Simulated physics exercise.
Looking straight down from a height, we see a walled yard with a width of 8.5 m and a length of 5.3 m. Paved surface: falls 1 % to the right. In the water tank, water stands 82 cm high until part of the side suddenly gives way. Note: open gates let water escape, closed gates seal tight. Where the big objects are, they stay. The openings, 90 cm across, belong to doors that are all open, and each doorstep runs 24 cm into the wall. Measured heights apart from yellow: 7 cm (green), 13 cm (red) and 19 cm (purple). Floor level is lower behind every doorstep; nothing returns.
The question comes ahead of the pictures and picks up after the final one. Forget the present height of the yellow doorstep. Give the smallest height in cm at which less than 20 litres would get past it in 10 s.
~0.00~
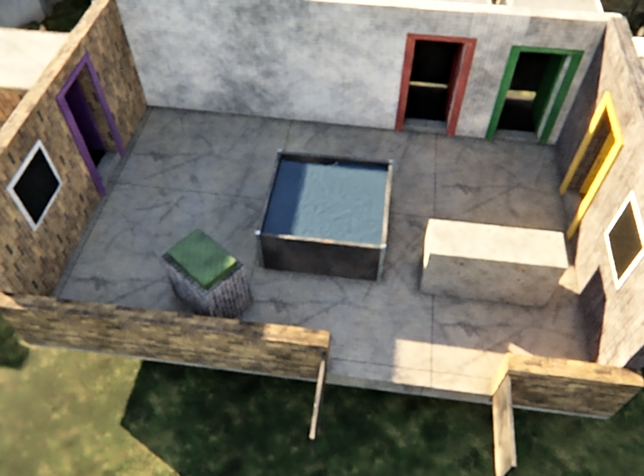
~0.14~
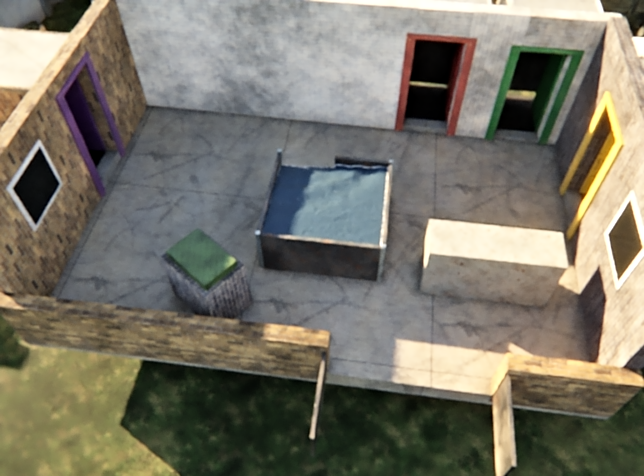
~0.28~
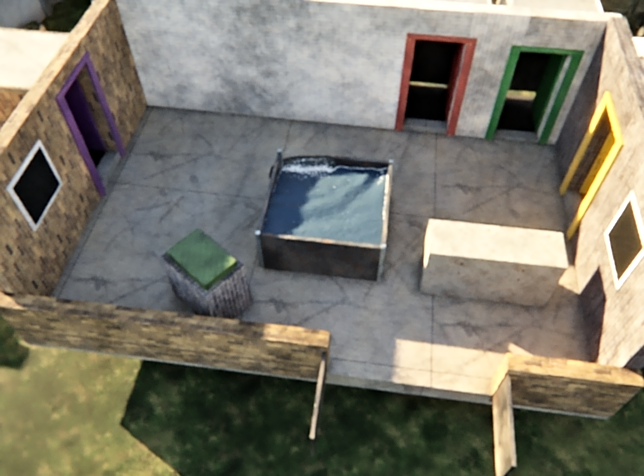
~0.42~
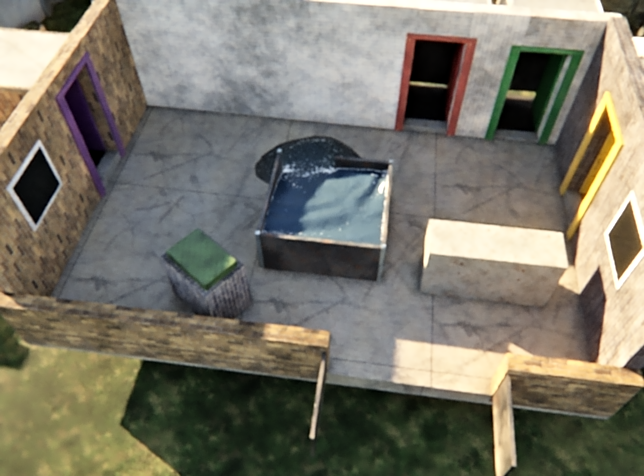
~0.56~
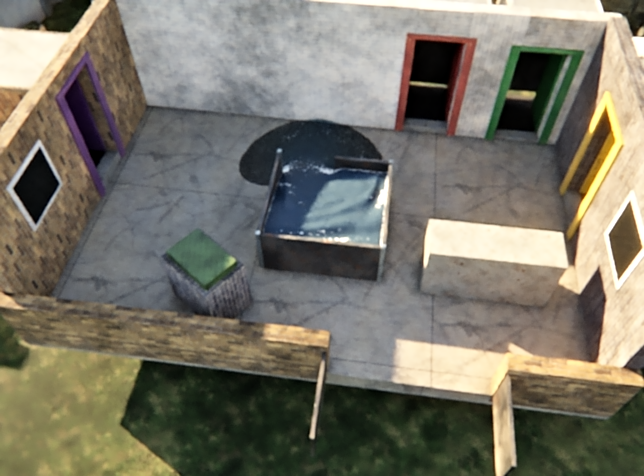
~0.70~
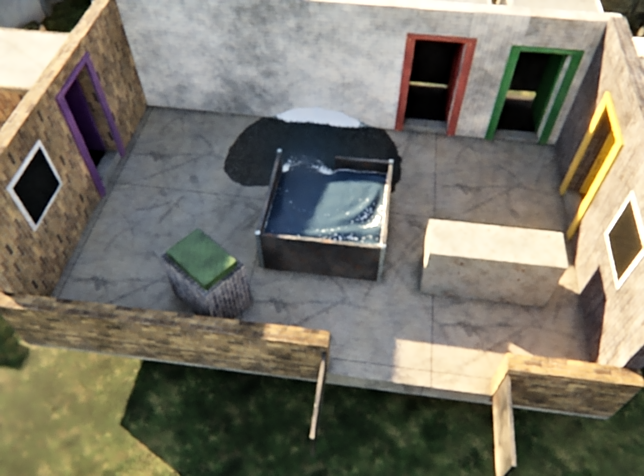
Close to 10 cm is just enough.
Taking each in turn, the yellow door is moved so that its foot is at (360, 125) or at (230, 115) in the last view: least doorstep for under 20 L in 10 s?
Around 29 and 14.0 cm respectively.
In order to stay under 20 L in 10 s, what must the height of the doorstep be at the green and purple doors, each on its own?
About 8.5 cm at green and 8.0 cm at purple.
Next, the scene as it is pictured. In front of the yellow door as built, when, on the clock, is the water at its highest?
Around 3.2 seconds.
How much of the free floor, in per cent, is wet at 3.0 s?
About 45 per cent.
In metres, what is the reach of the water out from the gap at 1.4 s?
3.6 m.
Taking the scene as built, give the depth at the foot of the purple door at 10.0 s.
Lab note: Depth approx. 4.5 cm.
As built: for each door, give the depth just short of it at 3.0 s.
At the green door the depth is 5 cm, at yellow 14 cm, at red 10 cm and at purple 13 cm.
After 1.4 s water covers 15 % of the floor, deepest (46 cm) near (315, 123); it has not reached the yellow door.
After 3.0 s water covers 45 % of the floor, deepest (30 cm) near (156, 108); 14 cm at the yellow door, 0 litres in over its 16 cm doorstep.
After 10.0 s water covers 95 % of the floor, deepest (11 cm) near (255, 251); 8 cm at the yellow door, 1 litre in over its 16 cm doorstep.
At the yellow door as built, the water arrived by 2.8 s and peaked near 17 cm at 3.2 s.
Run again over the same 10 s with other heights there, 46 litres in over 8 cm, 14 litres over 11 cm. The limit of 20 litres is kept from about 10 cm up.
